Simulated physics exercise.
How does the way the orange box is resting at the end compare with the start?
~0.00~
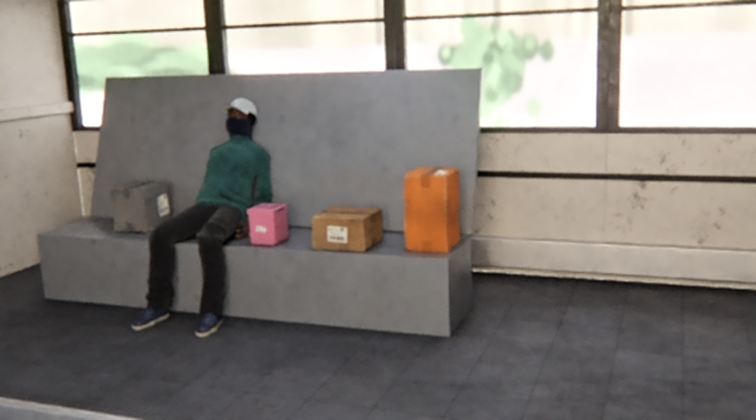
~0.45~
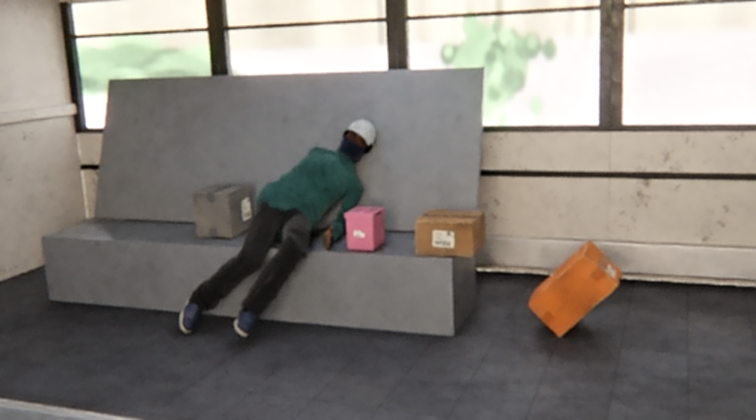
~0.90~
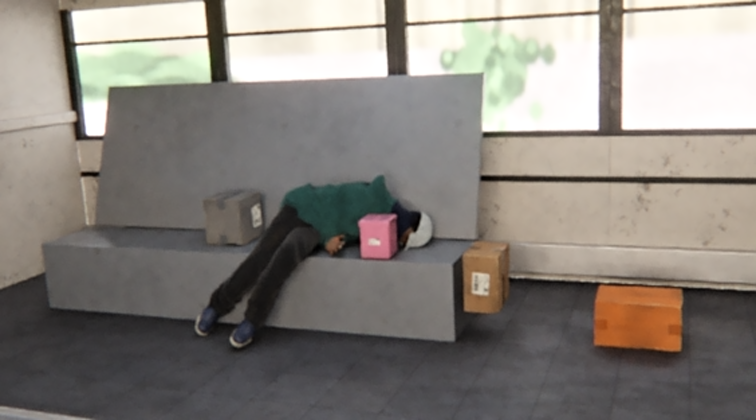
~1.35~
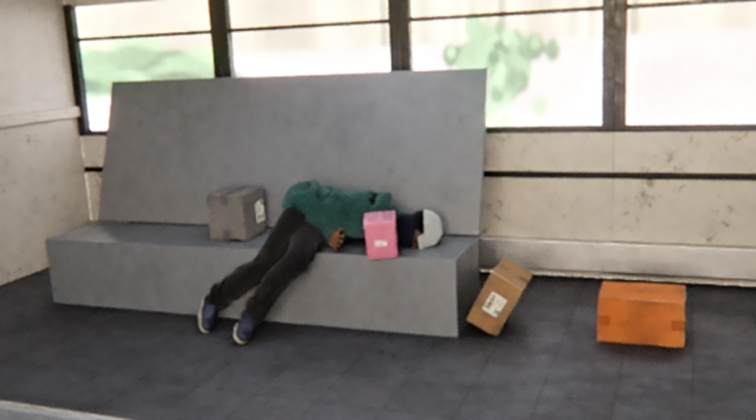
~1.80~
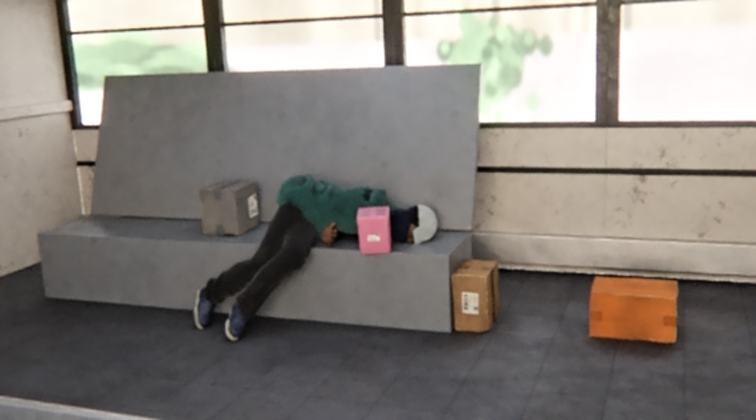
At the start the orange box stands upright on the bench, and at the end it lies on its side on the floor to the right.
